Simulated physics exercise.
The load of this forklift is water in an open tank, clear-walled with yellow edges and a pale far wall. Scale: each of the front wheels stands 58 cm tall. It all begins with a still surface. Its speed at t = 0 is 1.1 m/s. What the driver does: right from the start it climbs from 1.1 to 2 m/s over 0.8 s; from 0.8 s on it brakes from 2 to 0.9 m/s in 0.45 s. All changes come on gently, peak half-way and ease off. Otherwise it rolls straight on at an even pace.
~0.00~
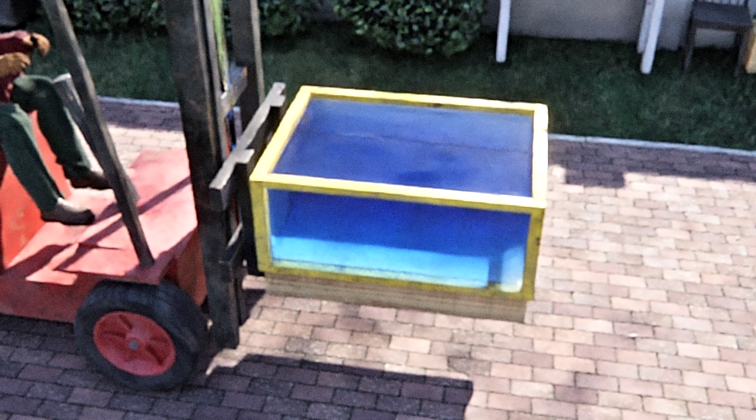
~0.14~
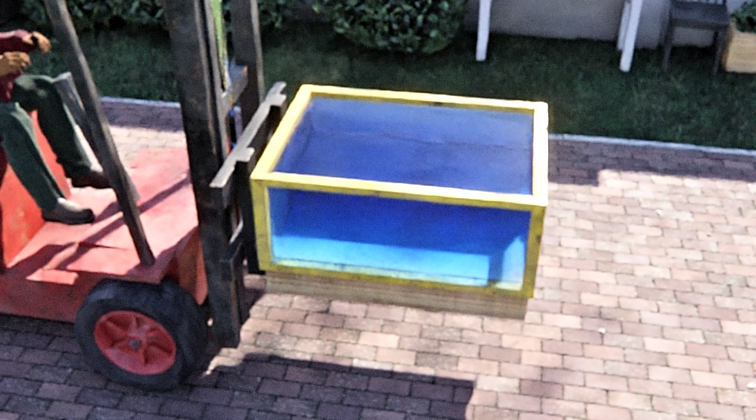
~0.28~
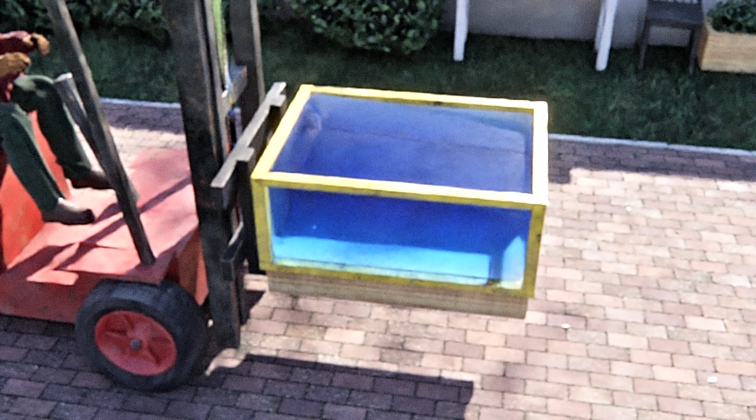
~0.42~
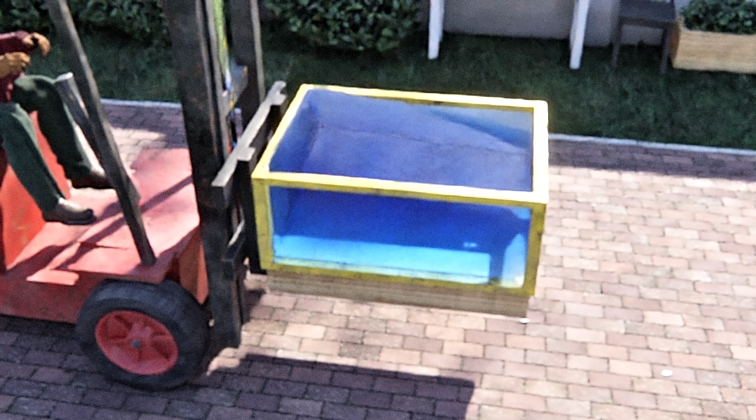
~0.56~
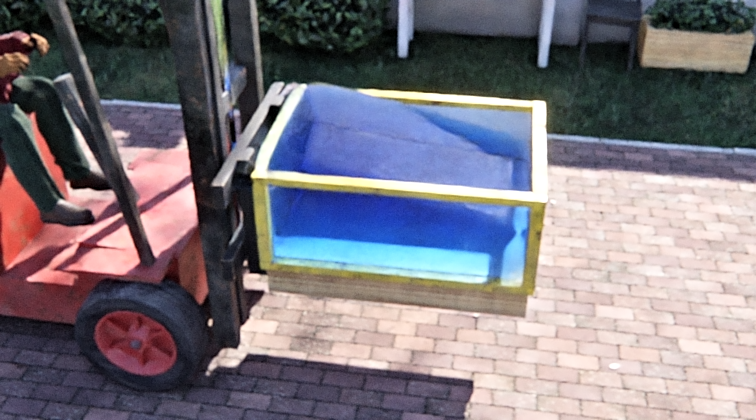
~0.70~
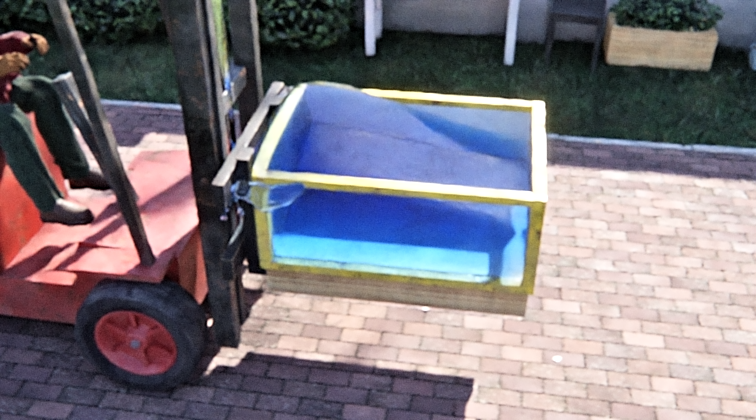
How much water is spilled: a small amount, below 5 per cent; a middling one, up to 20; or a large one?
A large spill.
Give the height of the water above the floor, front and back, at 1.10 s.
About 52 cm in front and 26 cm behind.
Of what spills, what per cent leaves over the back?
About 30 per cent.
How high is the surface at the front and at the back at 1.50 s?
Front 50 cm, back 16 cm.
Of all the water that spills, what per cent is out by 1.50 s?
Some 30 per cent by then.
By 1.10 s it stands 27 cm high behind and 53 cm in front; 5 per cent has gone over the back.
By 1.50 s it stands 16 cm high behind and 51 cm in front; 8 per cent has gone over the back and the front.
By 2.00 s it stands 52 cm high behind and 21 cm in front; 19 per cent has gone mostly over the front, some over the back.
By 4.24 s 25 per cent has gone over the front and the back, 77 of 307 litres.
